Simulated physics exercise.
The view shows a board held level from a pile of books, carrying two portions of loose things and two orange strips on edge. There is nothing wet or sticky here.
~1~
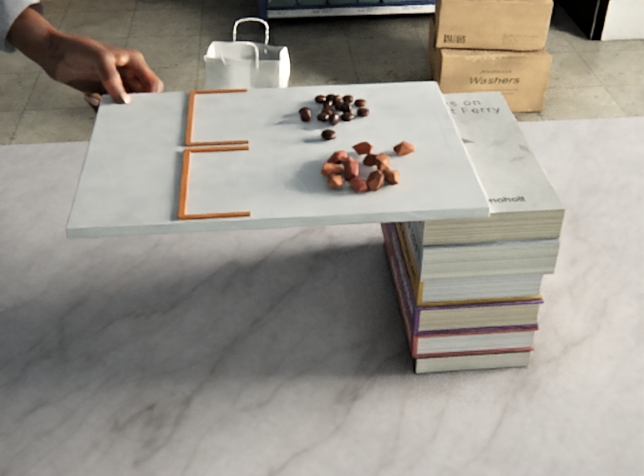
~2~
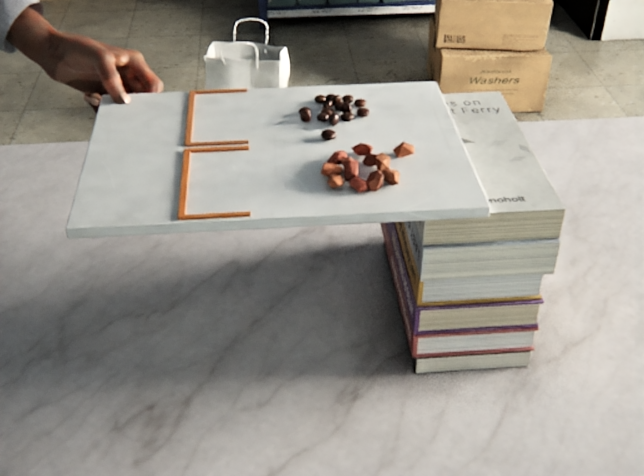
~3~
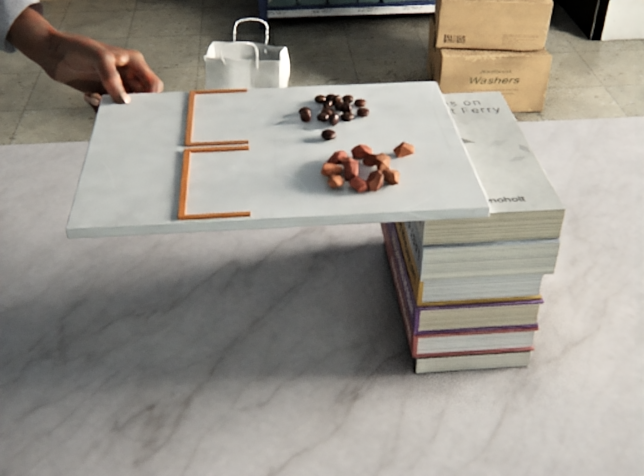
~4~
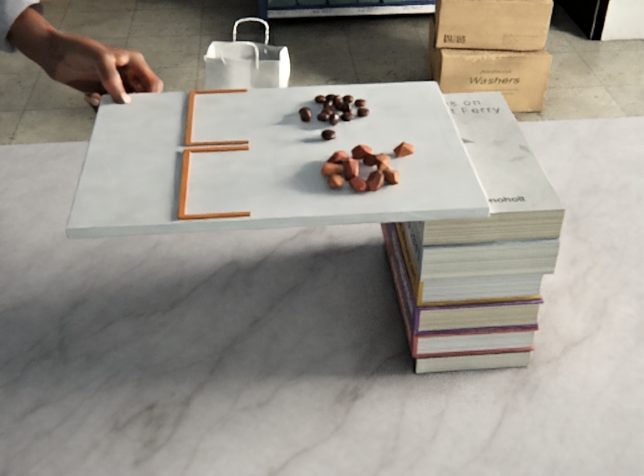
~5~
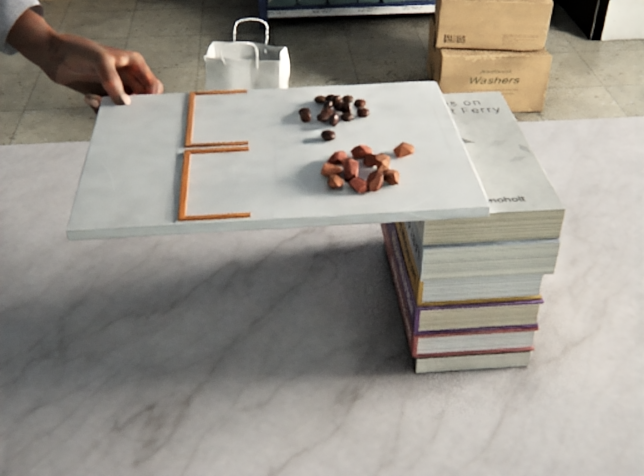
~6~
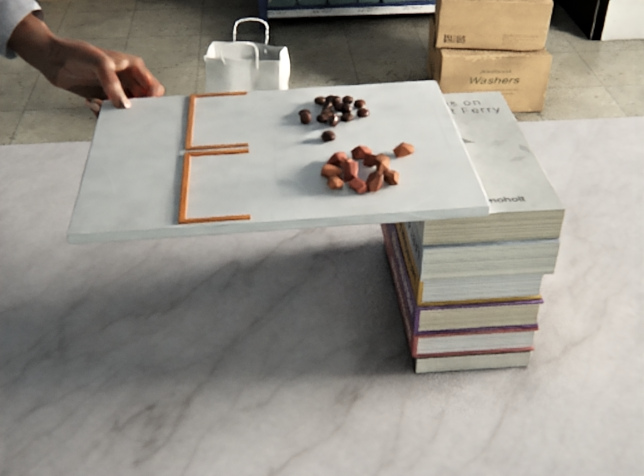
A hand holding the left end of a pale board resting on stacked books, barely lowering it while two small piles stay still.
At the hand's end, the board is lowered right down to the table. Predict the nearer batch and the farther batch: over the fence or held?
Nearer batch: Over; farther batch: Over.
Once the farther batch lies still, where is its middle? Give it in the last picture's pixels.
I'd say somewhere about (144, 286).
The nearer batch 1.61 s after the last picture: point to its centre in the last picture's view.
Its centre lies roughly at (265, 243).
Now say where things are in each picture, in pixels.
Held end of the board (80, 227), level; book pile (465, 161), tall, over half the board's length; nearer batch (349, 165), a few bits of crushed brick; farther batch (327, 112), a few flat chocolate drops; nearer bar (185, 182), much lower than a piece; farther bar (190, 117), much lower than a piece, in the first picture.
Held end of the board (80, 227), level; farther batch (327, 112), in the second picture.
Held end of the board (80, 227), level; nearer batch (349, 165), in the third picture.
Held end of the board (80, 227), level; farther batch (327, 112), in the fourth picture.
Held end of the board (80, 229), level; nearer batch (348, 165), in the fifth picture.
Held end of the board (81, 233), down by 1°; book pile (465, 161); nearer batch (348, 166), not moving; farther batch (327, 113), not moving; nearer bar (185, 186); farther bar (191, 121), in the sixth picture.
Then, 0.78 s later than the last frame, board sloping at 15°; nearer batch where it was; farther batch where it was.
Then, 1.61 s later than the last frame, board sloping at 31°; nearer batch roughly a quarter past its bar; farther batch has reached its bar.
Then, 2.59 s later than the last frame, board resting at 40°; nearer batch the larger part past its bar; farther batch the larger part past its bar.
When it is over, board resting at 40°; nearer batch the larger part past its bar; farther batch the larger part past its bar.
